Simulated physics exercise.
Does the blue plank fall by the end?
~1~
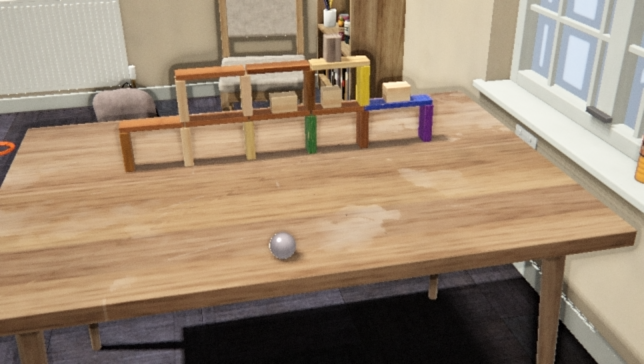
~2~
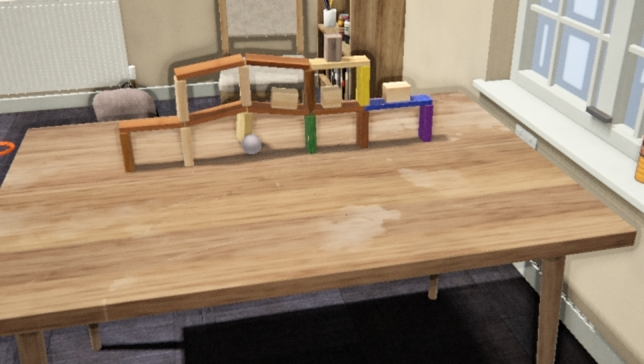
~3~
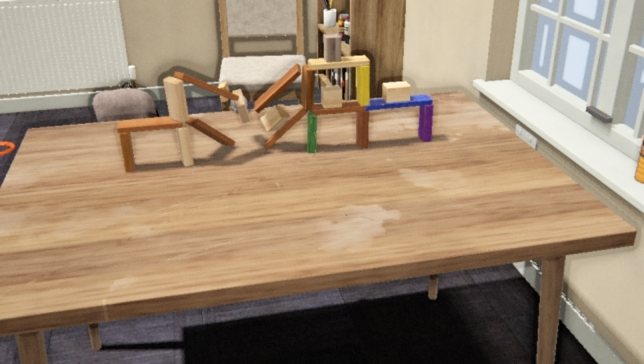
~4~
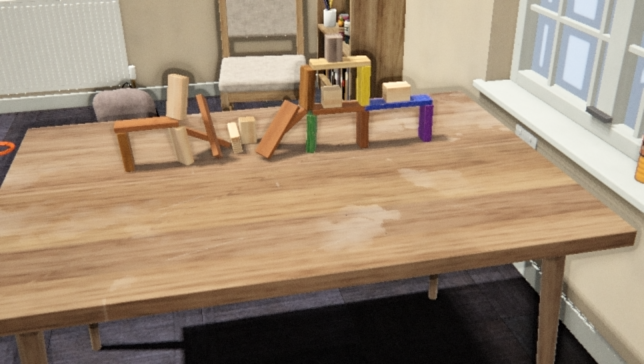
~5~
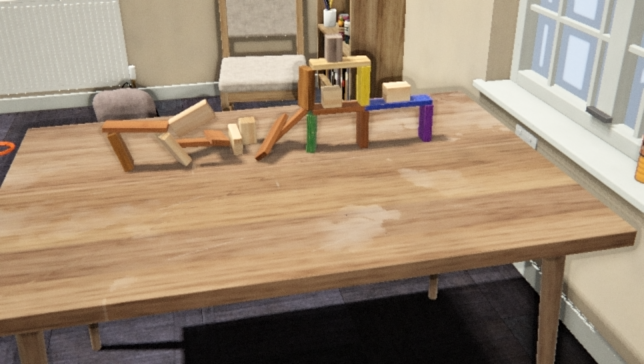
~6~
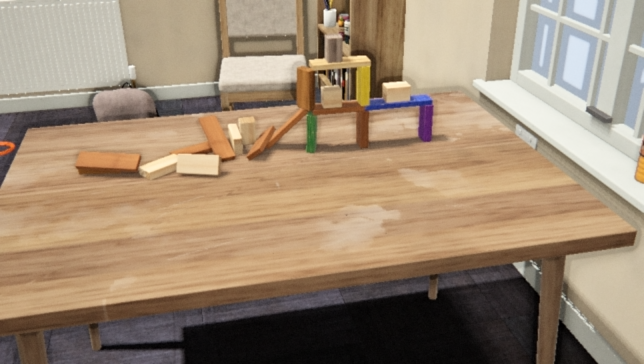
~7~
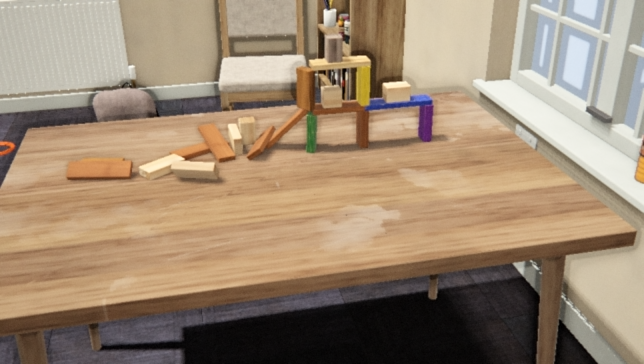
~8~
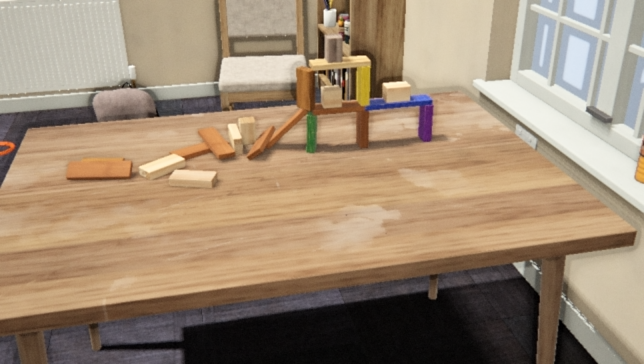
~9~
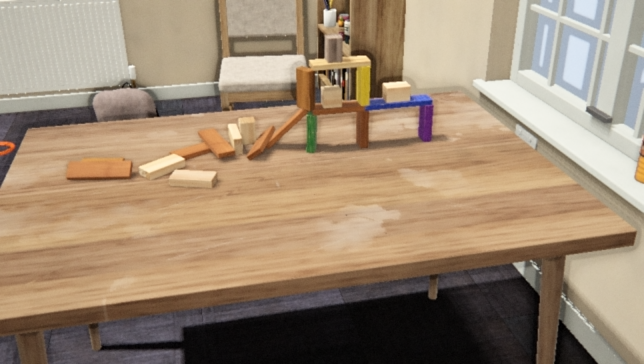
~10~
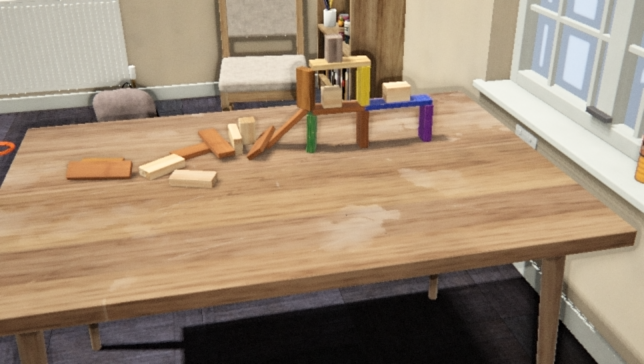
No, the blue plank stays up and level on the right side, even though the left side of the structure collapses.
